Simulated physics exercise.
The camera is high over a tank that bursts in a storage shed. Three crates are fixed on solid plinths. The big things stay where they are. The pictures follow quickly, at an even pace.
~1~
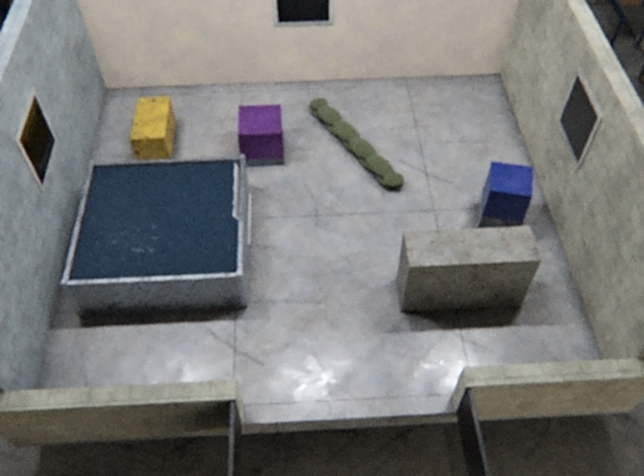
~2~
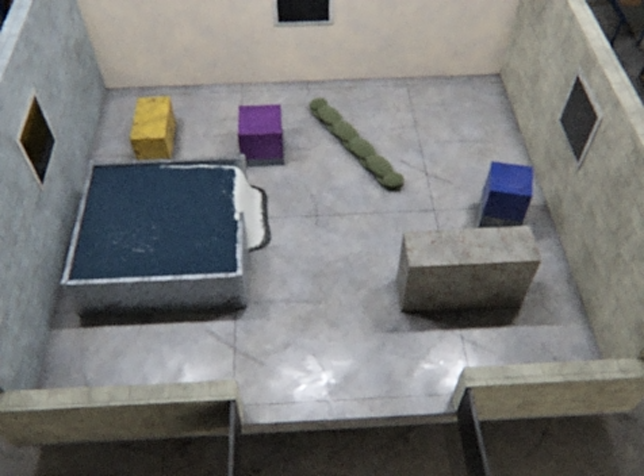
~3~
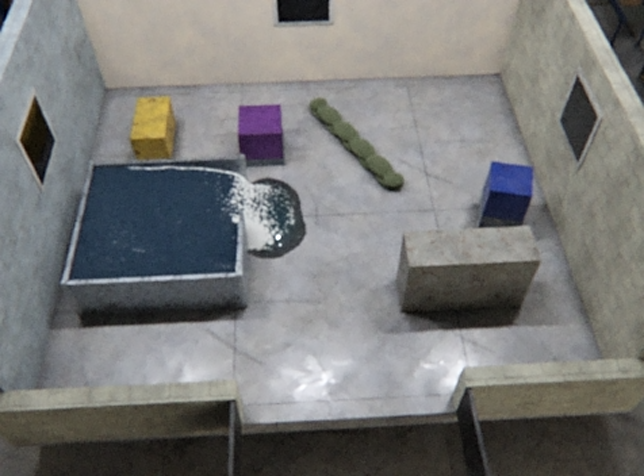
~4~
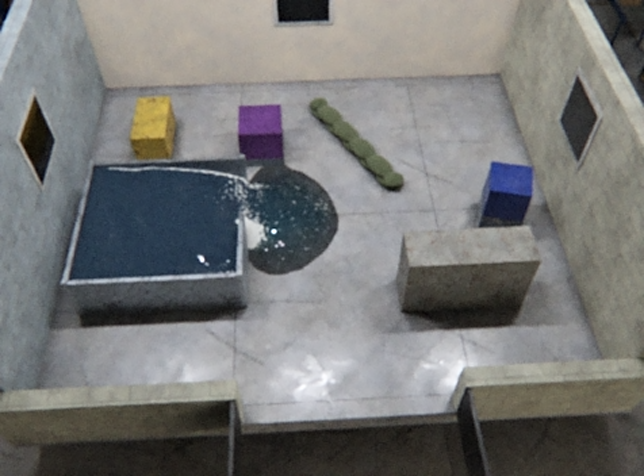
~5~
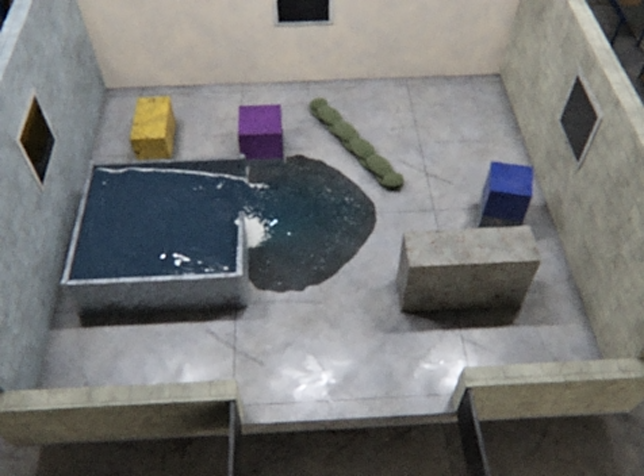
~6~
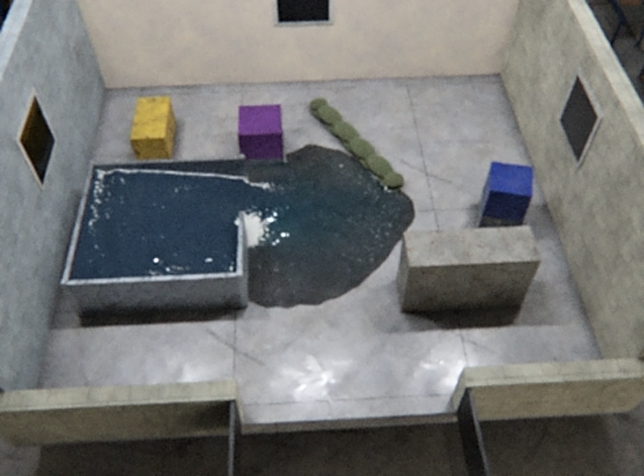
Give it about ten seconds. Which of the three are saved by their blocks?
One by one: The yellow crate is soaked; the blue crate keeps dry; the purple crate keeps dry.
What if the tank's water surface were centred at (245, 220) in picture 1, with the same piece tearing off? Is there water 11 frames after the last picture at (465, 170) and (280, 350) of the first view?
In turn: Flooded, no water.
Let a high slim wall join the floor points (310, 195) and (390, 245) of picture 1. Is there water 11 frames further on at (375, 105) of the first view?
Answer: Wet.
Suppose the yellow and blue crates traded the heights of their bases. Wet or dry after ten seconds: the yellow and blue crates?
Then: The yellow one remains dry; the blue one is soaked.
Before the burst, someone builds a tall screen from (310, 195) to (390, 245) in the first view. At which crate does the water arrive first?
The purple-painted one.
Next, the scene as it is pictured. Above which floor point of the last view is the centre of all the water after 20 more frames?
Close to (315, 218).
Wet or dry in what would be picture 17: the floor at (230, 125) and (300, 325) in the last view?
In turn: Not flooded, free of water.
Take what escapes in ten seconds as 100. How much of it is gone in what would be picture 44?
About 40 per cent.
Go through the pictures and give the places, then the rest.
The first frame shows still water in the water tank at (162, 219).
In the second frame, water pours out at (244, 209) and has run to (258, 246).
In the third frame, water pours out at (244, 210) and has run to (295, 241).
In the fourth frame, the front is at (333, 220), out from the gap at (244, 211).
In the fifth frame, water pours out at (244, 210) and has run to (367, 204).
In the sixth frame, water pours out at (244, 210) and has run to (405, 199).
A moment on, water covers 25 % of the floor; the yellow crate not reached, the blue crate water round its plinth, the purple crate water round its plinth.
Next, water covers 45 % of the floor; the yellow crate not reached, the blue crate water round its plinth, the purple crate water round its plinth.
Then, water covers 60 % of the floor; the yellow crate water round its plinth, the blue crate water round its plinth, the purple crate water round its plinth.
Later, water covers 75 % of the floor; the yellow crate water round its plinth, the blue crate water round its plinth, the purple crate water round its plinth.
In the end, water covers 95 % of the floor; the yellow crate was topped, the blue crate stayed above the water, the purple crate stayed above the water.
